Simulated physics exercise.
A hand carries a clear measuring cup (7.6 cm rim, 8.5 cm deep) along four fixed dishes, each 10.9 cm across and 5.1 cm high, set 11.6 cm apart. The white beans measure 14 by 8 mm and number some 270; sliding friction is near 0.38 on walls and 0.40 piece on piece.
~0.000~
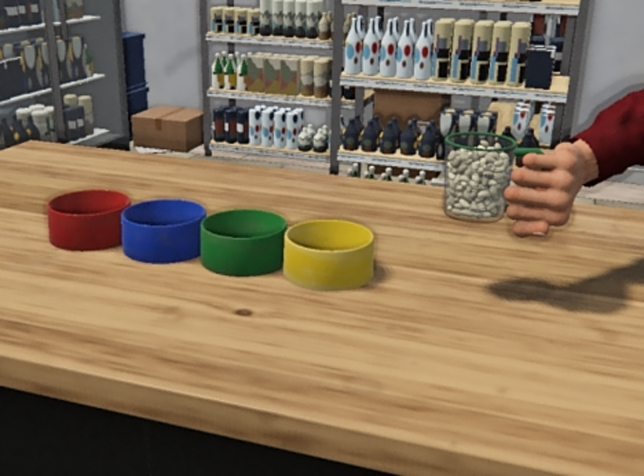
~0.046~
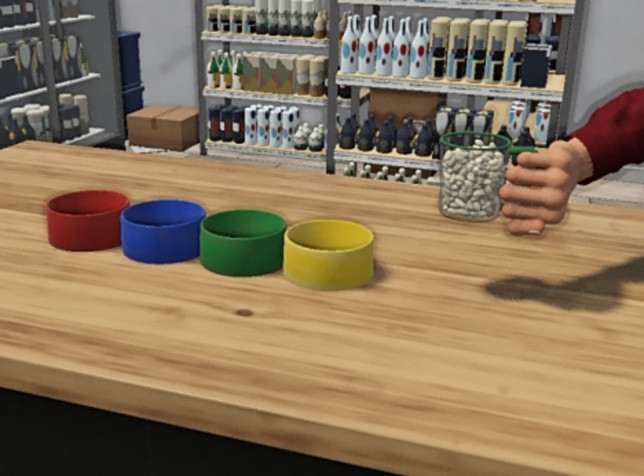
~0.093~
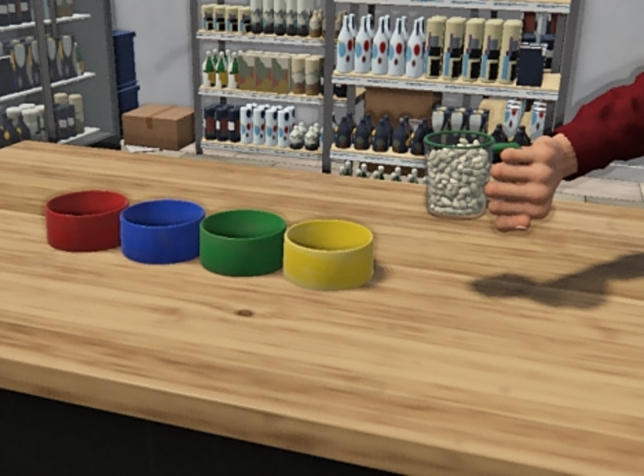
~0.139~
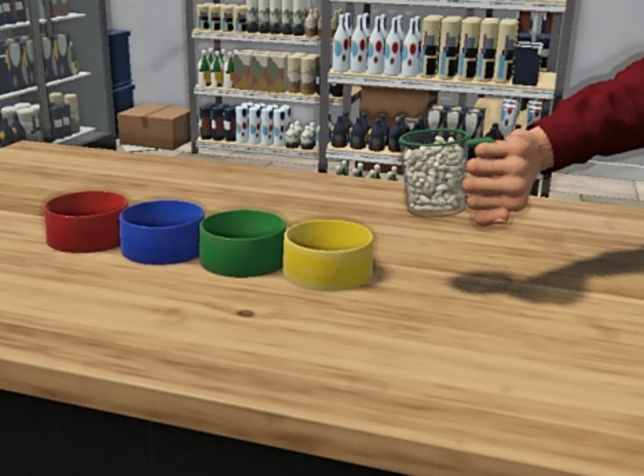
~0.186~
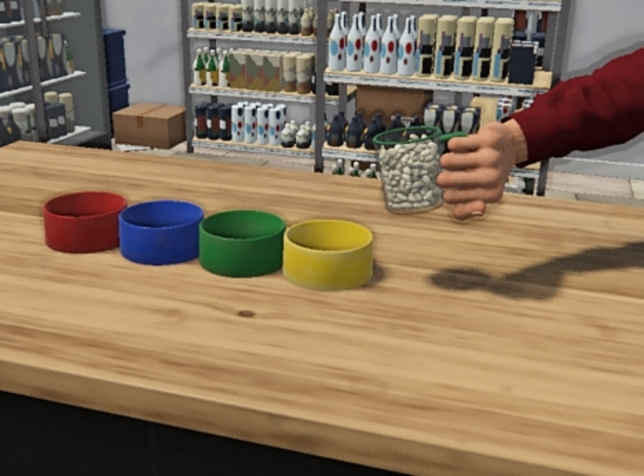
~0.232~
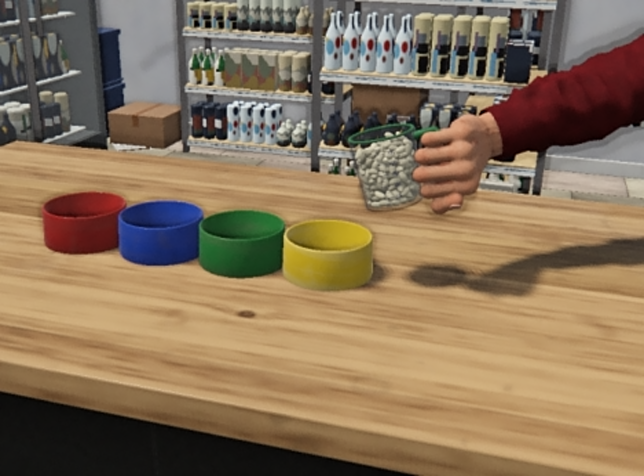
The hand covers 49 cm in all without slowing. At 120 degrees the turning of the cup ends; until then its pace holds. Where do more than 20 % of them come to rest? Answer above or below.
Red: Above, blue: Below, green: Below, yellow: Below, counter: Below.
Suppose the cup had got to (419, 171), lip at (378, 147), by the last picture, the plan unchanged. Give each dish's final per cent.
Red 40, blue 50, green 0, yellow 0.
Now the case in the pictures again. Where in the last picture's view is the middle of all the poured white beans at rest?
Near (78, 224).
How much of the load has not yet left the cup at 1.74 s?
Some 5 per cent of the load.
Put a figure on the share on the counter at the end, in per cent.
Roughly 10 per cent.
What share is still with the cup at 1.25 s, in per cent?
Some 75 per cent of the load.
After 0.84 s, tilt 64 degrees; cup holds 100 %.
Then, at 1.25 s, tilt 97 degrees; cup holds 75 %, red 10 %.
Then, at 1.74 s, tilt 120 degrees; cup holds 5 %, red 85 %.
At rest (2.4 s), red 90 %, blue 0 %, green 0 %, yellow 0 %, counter 10 %.
